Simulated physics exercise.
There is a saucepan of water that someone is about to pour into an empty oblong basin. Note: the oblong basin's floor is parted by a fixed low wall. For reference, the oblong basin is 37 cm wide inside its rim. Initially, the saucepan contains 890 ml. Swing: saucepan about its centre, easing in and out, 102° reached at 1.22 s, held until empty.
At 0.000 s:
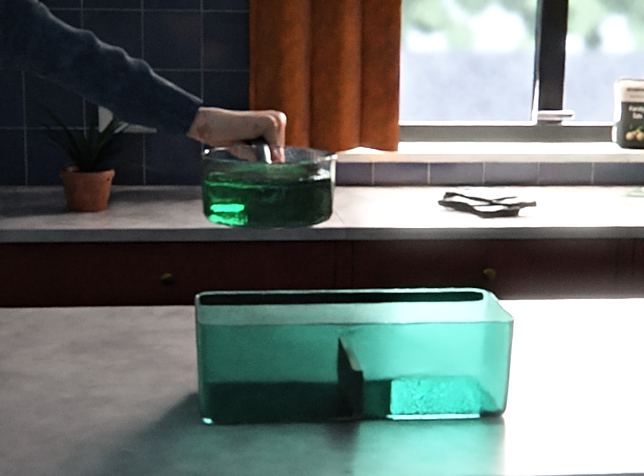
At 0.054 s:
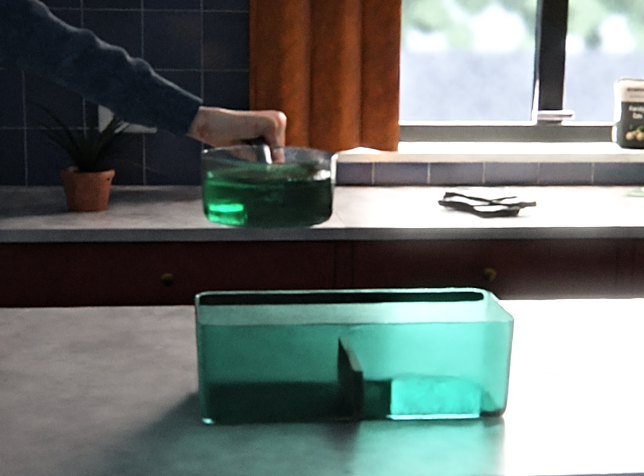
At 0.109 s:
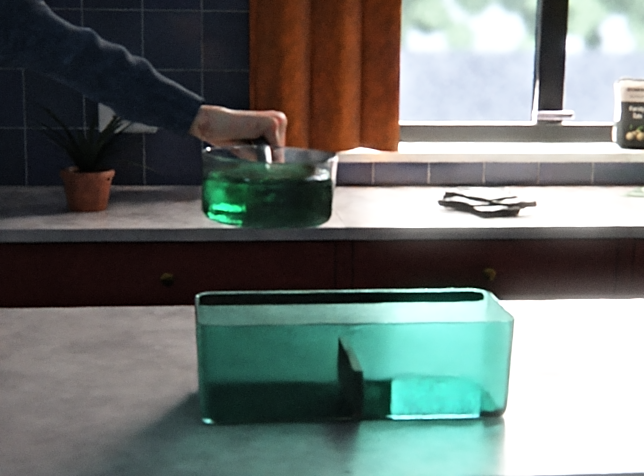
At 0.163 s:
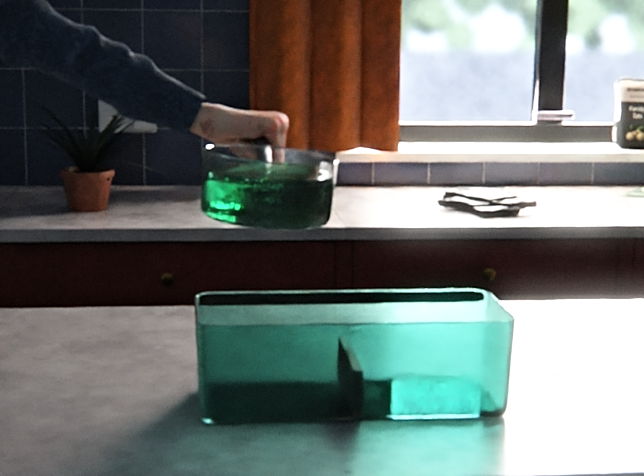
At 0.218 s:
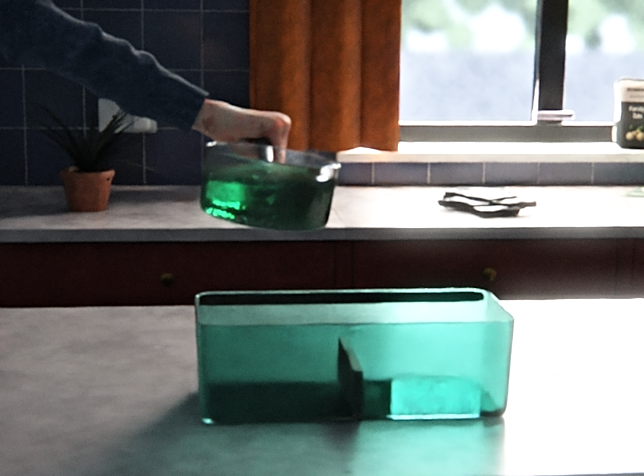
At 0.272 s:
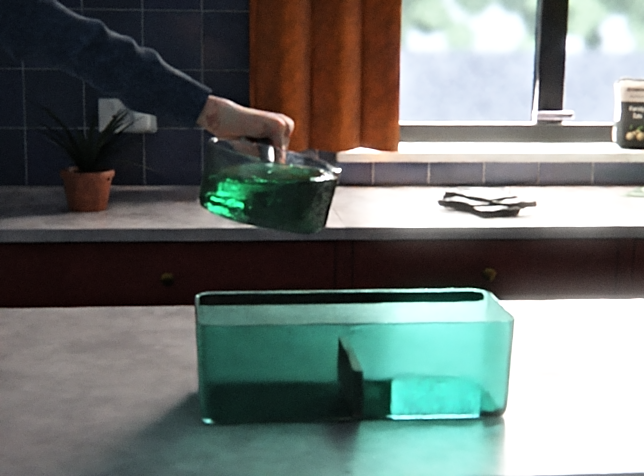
The clip shows a hand holding a clear container of green liquid above a kitchen counter, behind an oblong green basin with a low divider. The hand gradually tilts the container, lowering its right side slightly.
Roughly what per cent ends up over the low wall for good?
About 80 in every hundred.
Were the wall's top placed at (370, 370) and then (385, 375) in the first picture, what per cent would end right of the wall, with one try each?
Respectively 60 and 45 %.
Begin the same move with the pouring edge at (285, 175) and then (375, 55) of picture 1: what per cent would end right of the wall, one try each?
20 then 95 %.
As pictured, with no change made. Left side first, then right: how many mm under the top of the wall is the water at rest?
For the left, around 50 mm; for the right, around 28 mm.
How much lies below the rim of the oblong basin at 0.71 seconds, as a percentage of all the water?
Fraction in basin: Approx. 10%.
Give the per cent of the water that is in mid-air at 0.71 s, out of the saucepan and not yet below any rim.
Close to 30 per cent, I'd say.
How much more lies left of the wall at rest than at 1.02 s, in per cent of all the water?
Near 16 in a hundred.
By 0.71 s the tilt is 63° and 60 per cent is still to pour, 0 is left of the wall and 10 right of it.
By 1.02 s the tilt is 96° and 12 per cent is still to pour, 4 is left of the wall and 74 right of it.
By 1.36 s the tilt is 102° and 1 per cent is still to pour, 18 is left of the wall and 80 right of it.
By 1.72 s the tilt is 102° and 0 per cent is still to pour, 20 is left of the wall and 80 right of it.
At rest 20 per cent lies left of the wall, 80 right of it and 0 outside.
